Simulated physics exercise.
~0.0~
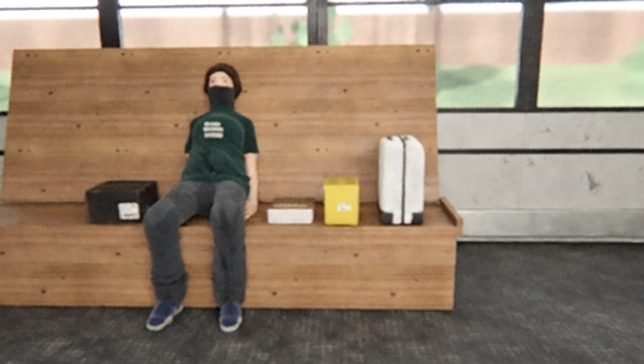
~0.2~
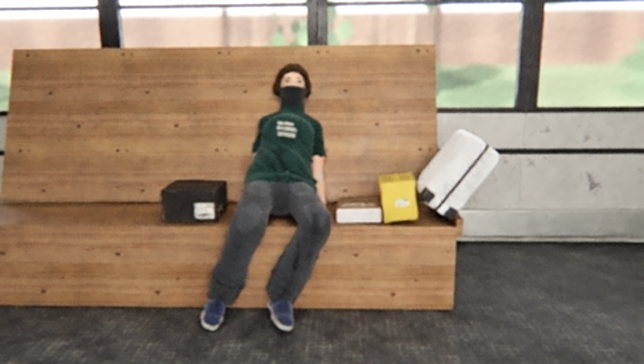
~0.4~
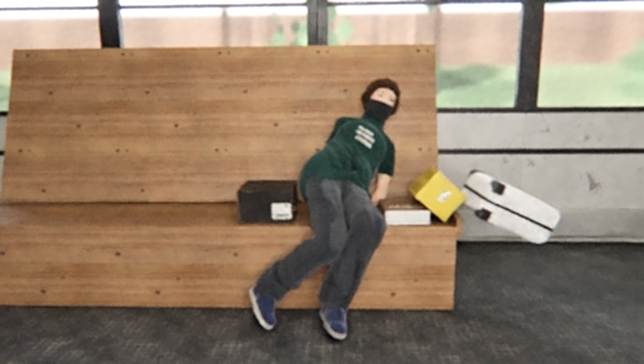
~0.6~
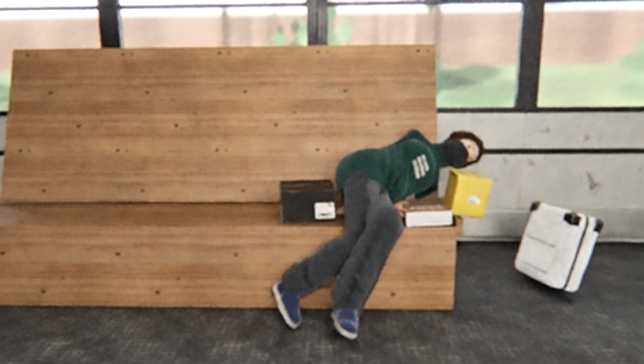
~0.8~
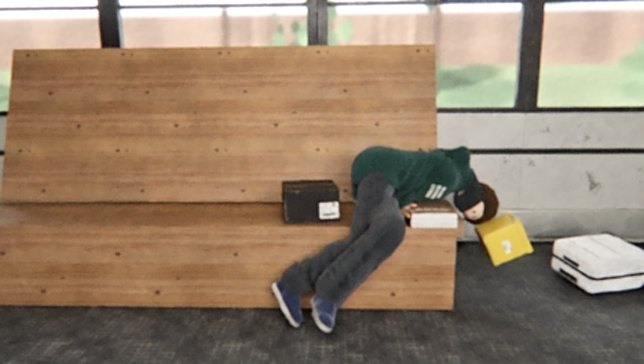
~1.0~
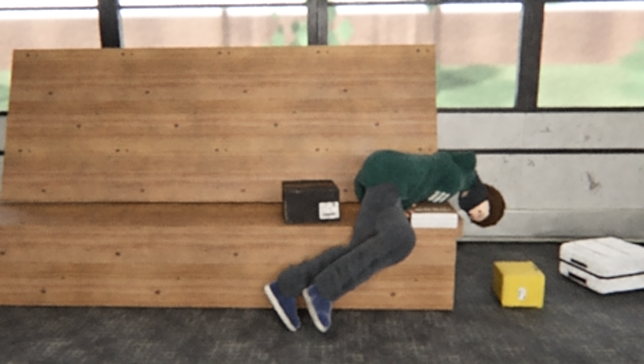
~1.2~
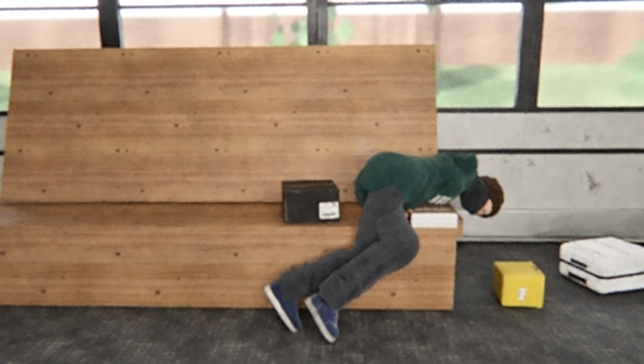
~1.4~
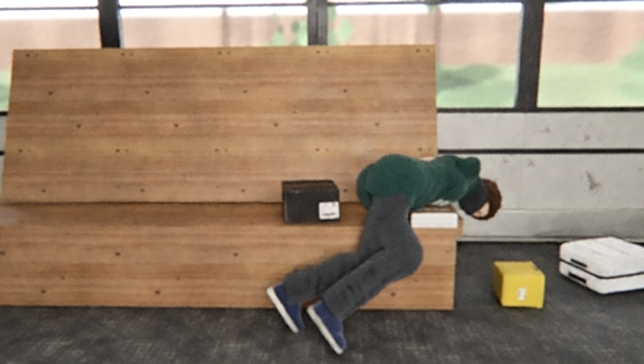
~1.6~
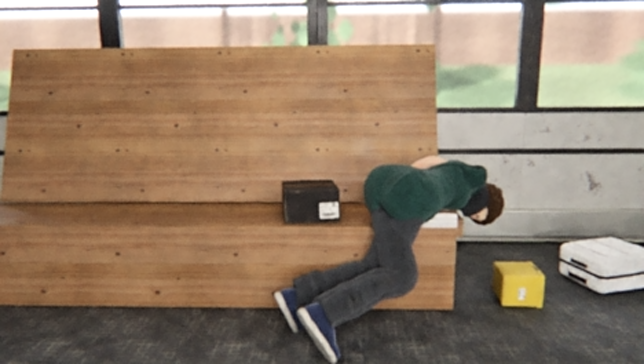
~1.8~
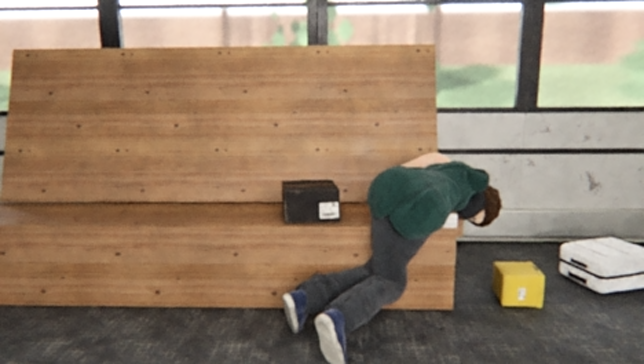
Masked passenger sliding right along a wooden bench and slumping over its end, white case and yellow box dropping to the floor.
